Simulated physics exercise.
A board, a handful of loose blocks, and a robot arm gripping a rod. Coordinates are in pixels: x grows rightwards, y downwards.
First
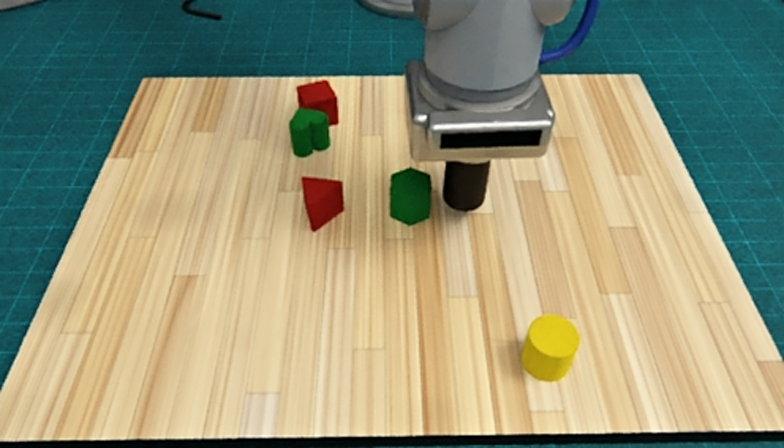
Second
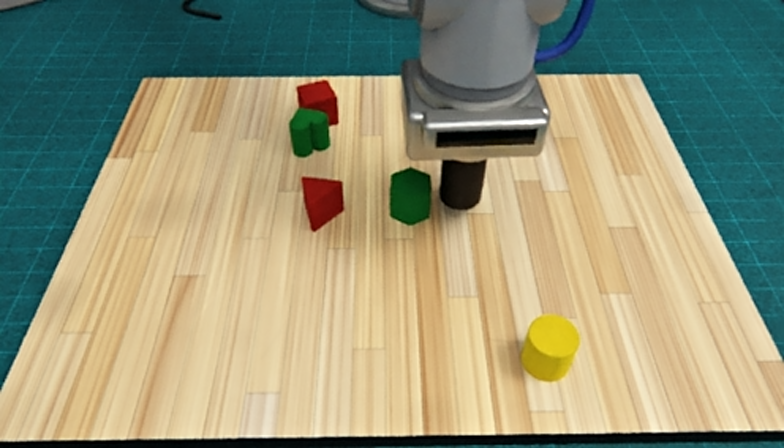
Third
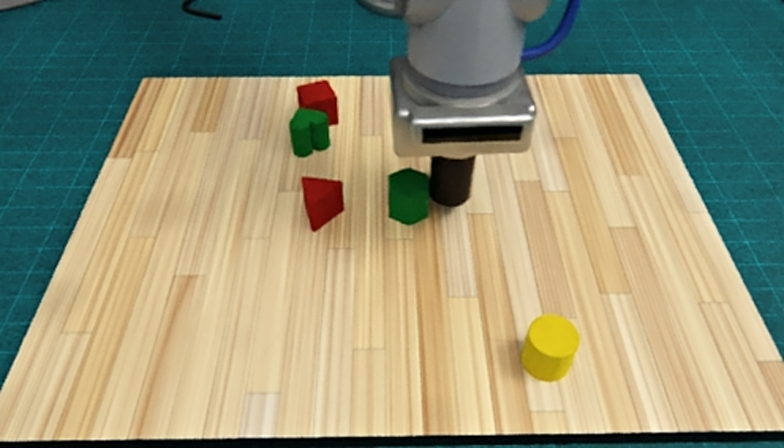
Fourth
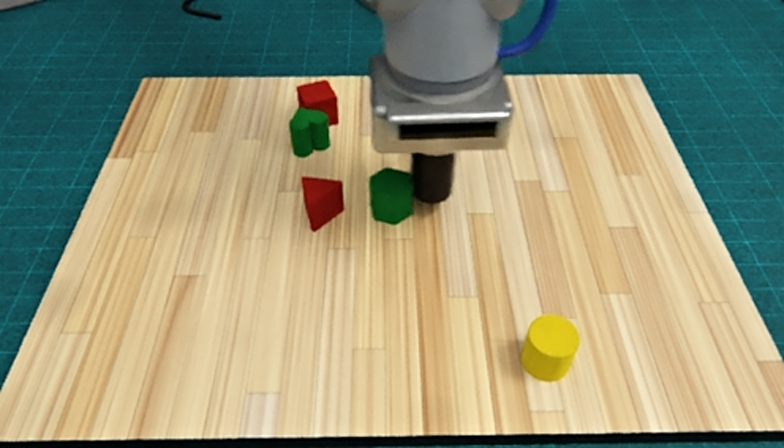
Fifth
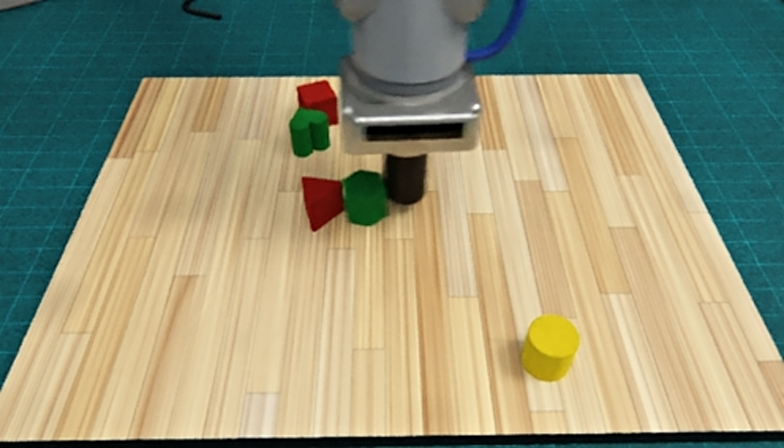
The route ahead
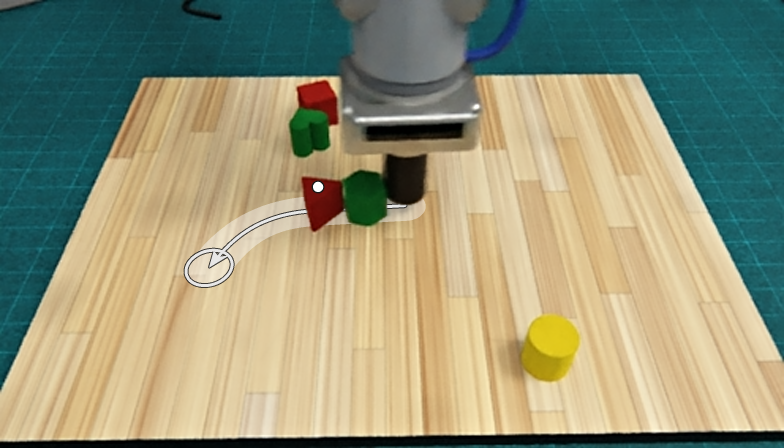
The clip opens on a wooden board holding red and green blocks and a yellow cylinder, with a robot arm holding a dark rod just right of a green six-sided block. The arm moves left, and the rod pushes that block a short way across to the red triangular block's side.
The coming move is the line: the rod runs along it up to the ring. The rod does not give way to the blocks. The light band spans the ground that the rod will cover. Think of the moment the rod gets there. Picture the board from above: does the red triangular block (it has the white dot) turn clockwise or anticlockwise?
It goes round opposite to clock hands.
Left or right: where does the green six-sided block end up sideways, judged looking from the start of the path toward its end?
Pushed right.
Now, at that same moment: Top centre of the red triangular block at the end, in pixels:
The answer is (168, 225).
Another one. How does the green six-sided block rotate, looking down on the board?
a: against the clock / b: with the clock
b (with the clock)
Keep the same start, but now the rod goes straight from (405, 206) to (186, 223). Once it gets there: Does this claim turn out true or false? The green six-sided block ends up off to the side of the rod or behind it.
False - the claim does not hold.
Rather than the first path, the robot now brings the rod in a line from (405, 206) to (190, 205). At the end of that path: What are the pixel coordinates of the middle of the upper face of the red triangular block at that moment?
In the picture, that point is around (228, 208).
The line goes from (405, 206) over (334, 209) and (263, 222) to (209, 267); the dot is on the red triangular block.
On the path given first. One third of the way, rod (331, 195); red triangular block (254, 195), turned 80° anticlockwise; green six-sided block (287, 182), turned 20° clockwise.
Two thirds of the way, rod (259, 208); red triangular block (197, 211), turned 115° anticlockwise; green six-sided block (217, 186), turned 35° clockwise.
At the end, rod (204, 253); green heart block unmoved; red triangular block (168, 225), turned 40° anticlockwise; green six-sided block (206, 187), turned 55° clockwise.
